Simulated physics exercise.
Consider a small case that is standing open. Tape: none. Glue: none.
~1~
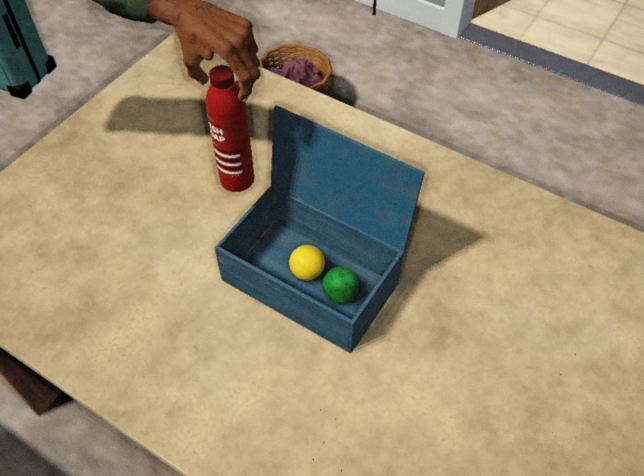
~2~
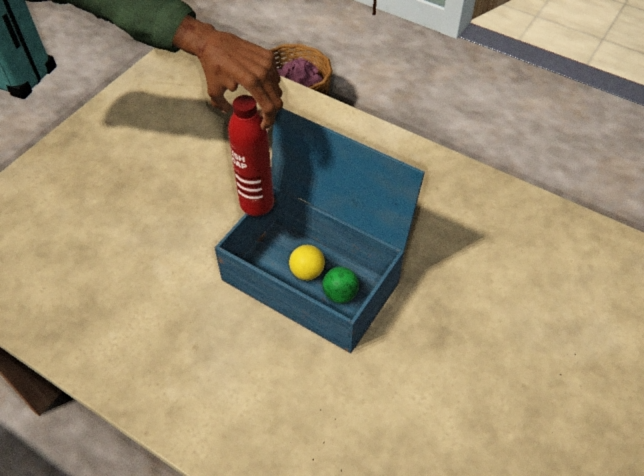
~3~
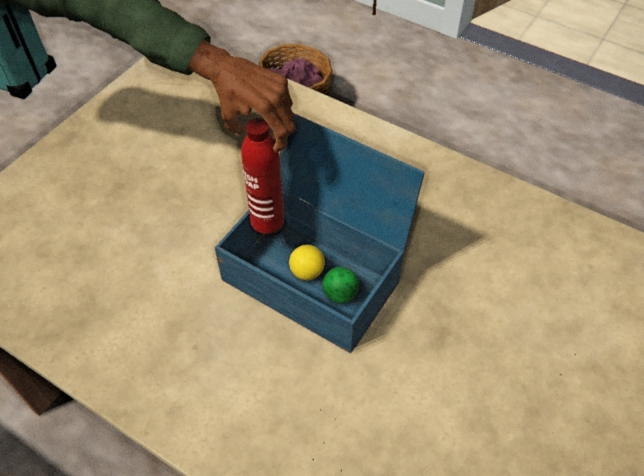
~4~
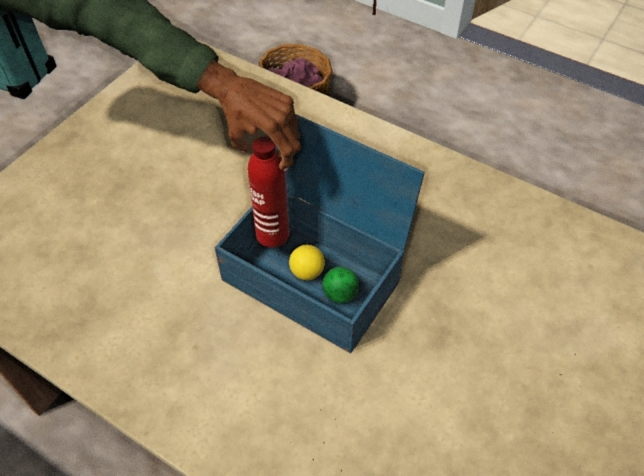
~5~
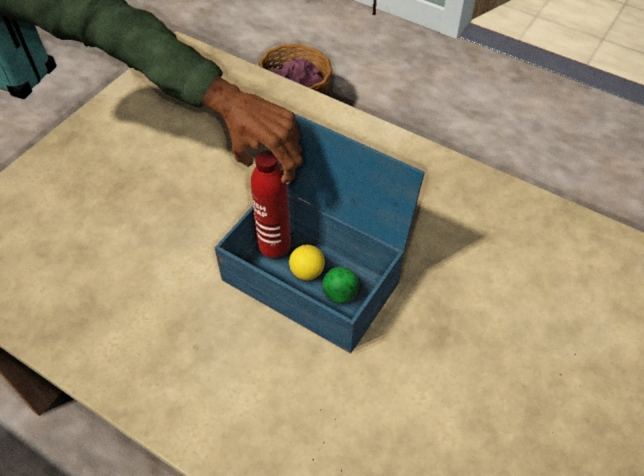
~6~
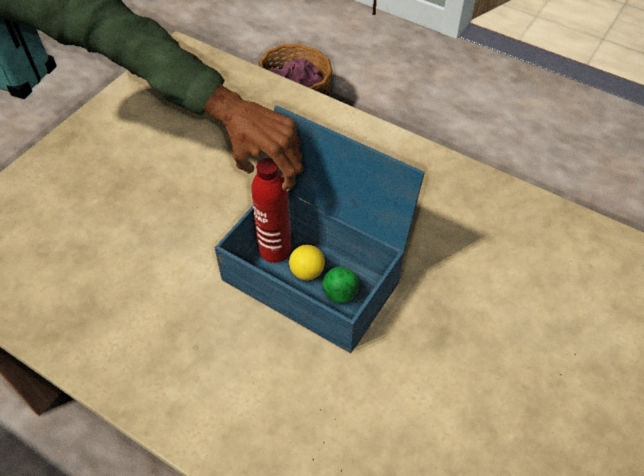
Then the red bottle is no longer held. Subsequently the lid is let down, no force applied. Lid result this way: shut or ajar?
Ajar.
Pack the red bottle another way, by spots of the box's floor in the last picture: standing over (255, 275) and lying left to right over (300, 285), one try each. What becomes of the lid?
In the first case it stays ajar; in the second case it closes.
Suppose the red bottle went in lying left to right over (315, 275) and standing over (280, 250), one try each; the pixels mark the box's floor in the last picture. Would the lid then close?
In the first case it closes; in the second case it stays ajar.
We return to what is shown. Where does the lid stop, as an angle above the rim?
Roughly 25°.
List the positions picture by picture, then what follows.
In the first picture, still above its spot; red bottle (230, 131); yellow lemon (307, 263).
In the second picture, still above its spot; red bottle (251, 157); yellow lemon (307, 263).
In the third picture, still above its spot; red bottle (263, 178); yellow lemon (307, 263).
In the fourth picture, still above its spot; red bottle (268, 193); yellow lemon (307, 263).
In the fifth picture, still above its spot; red bottle (271, 205); yellow lemon (307, 263).
In the sixth picture, in place under the hand; red bottle (272, 211); yellow lemon (307, 263).
Then, 1.90 s on from there, lid 68° above the rim.
Then, 2.70 s on from there, lid 35° above the rim; red bottle turned 29° from how it was put near (250, 235).
In the end, lid 23° above the rim; toppled in the box, red bottle; the other 2 unmoved. At the end, from the last picture's camera, red bottle near (254, 238).
